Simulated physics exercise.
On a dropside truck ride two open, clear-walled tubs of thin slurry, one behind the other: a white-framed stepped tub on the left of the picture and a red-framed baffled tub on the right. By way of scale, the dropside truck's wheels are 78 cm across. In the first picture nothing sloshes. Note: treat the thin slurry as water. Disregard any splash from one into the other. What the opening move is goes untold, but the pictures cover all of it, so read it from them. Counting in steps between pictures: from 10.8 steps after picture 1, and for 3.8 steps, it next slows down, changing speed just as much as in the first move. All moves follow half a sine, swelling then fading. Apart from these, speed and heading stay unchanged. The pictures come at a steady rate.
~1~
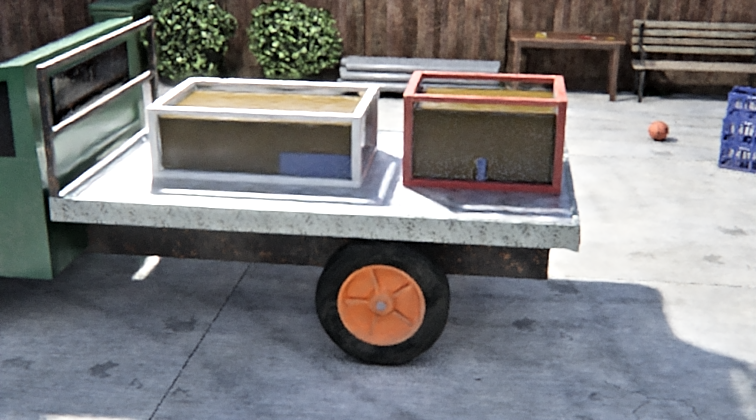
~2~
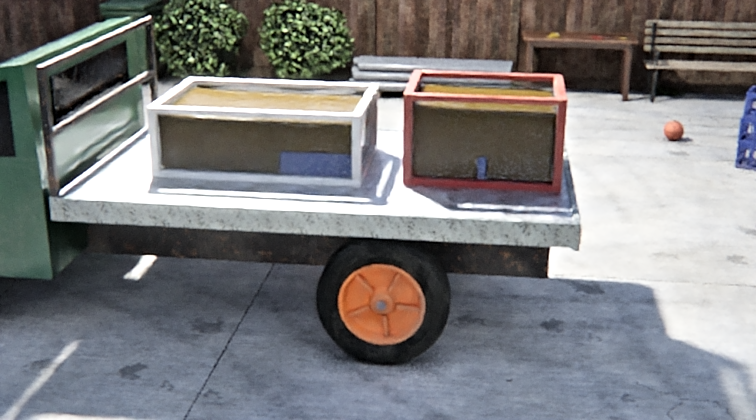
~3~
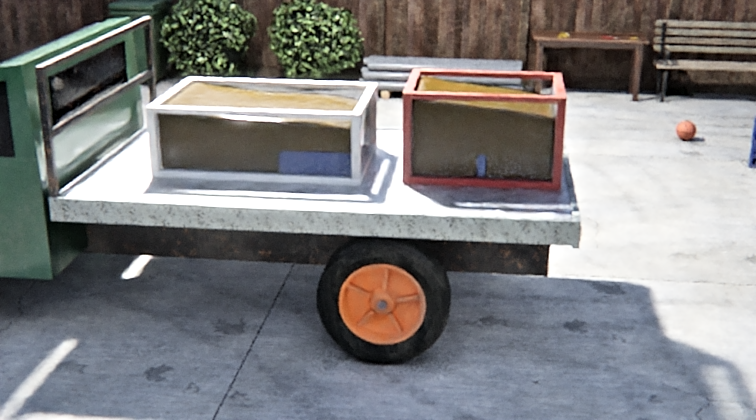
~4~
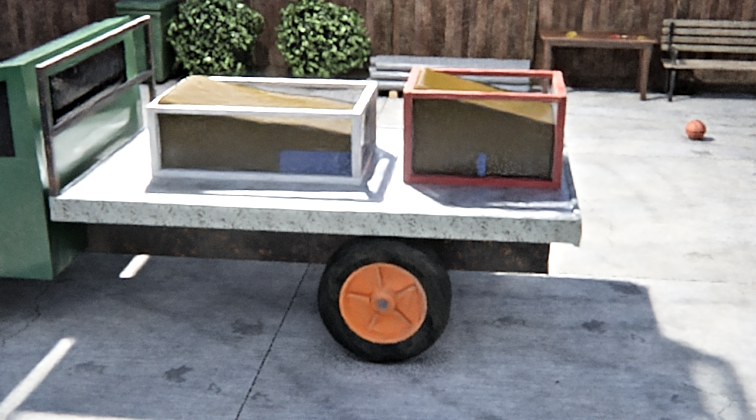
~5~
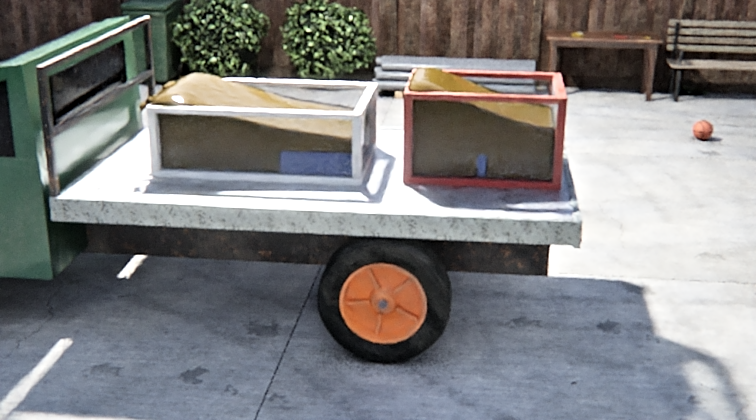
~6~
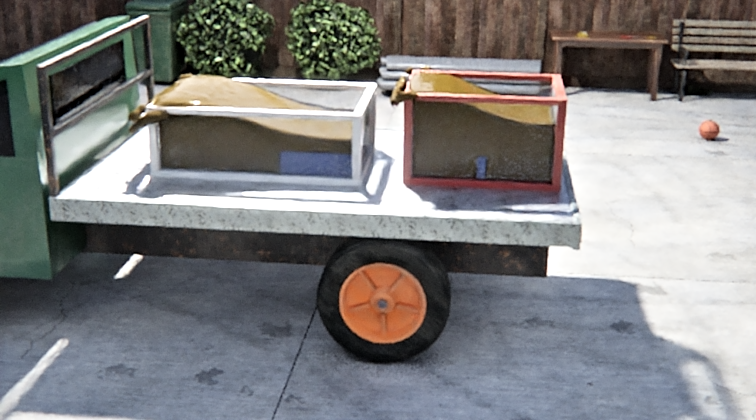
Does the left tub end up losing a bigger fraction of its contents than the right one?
Leftmost container, relative to its load.
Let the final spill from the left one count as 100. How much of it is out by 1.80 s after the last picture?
By then it's around 60 per cent.
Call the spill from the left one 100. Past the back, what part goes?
Roughly 40 in a hundred.
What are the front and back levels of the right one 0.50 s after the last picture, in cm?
Heights: Front 34 cm, then back 54 cm.
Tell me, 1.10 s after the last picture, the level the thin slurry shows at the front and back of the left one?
Measured: Front = 38 cm, back = 28 cm.
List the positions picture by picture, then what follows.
In the first picture, left tub, levels hidden; right tub, front level (426, 105), back level (544, 109); the front is on the left, levels are read along the near walls.
In the second picture, left tub, levels hidden; right tub, front level (426, 104), back level (544, 108).
In the third picture, left tub, front level (172, 105), back level (342, 124); right tub, back level (543, 113).
In the fourth picture, left tub, front level (172, 97), back level (342, 129); right tub, front level (426, 84), back level (543, 120).
In the fifth picture, left tub, front level (172, 95), back level (343, 134); right tub, front level (427, 83), back level (543, 124).
In the sixth picture, left tub, front level (172, 99), back level (343, 135); right tub, front level (426, 90), back level (543, 122).
Another 0.50 s on from the last picture, the left one has lost 3 per cent, over the front, a little elsewhere (front 30 cm, back 38 cm); the right one has lost 1 per cent, over the front (front 35 cm, back 53 cm).
Another 1.10 s on from the last picture, the left one has lost 5 per cent, over the front and the back, a little elsewhere (front 37 cm, back 28 cm); the right one has lost 1 per cent, mostly over the front, some over the back (front 57 cm, back 30 cm).
Another 1.80 s on from the last picture, the left one has lost 8 per cent, over the front and the back, a little elsewhere (front 34 cm, back 22 cm); the right one has lost 5 per cent, over the front, a little elsewhere (front 32 cm, back 56 cm).
Another 4.24 s on from the last picture, the left one has lost 12 per cent, over the back and the front, a little elsewhere; the right one has lost 7 per cent, over the front, a little elsewhere.
